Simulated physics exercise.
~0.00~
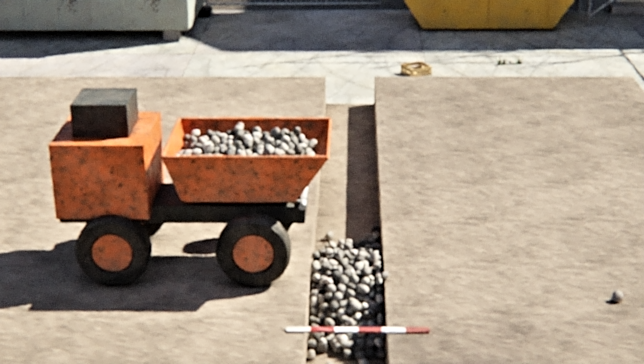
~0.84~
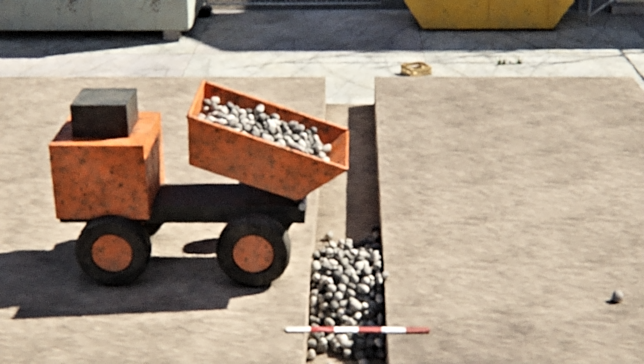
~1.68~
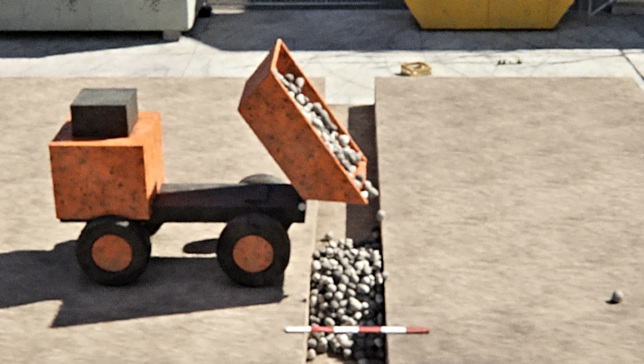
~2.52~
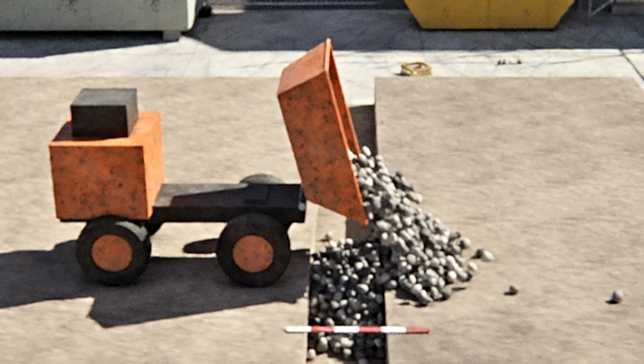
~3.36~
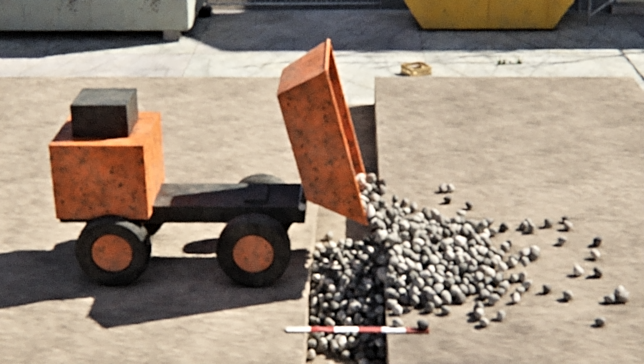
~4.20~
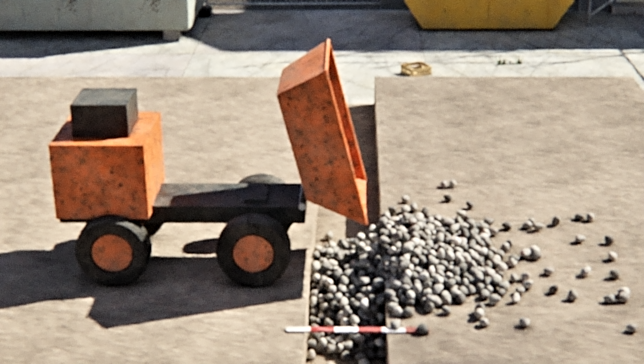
The video shows an orange dumper tilting its skip steeply to the right beside a trench already partly filled with grey stones; the load pours out, adding some to the trench while most spreads over the ground beyond, leaving the skip raised and empty.
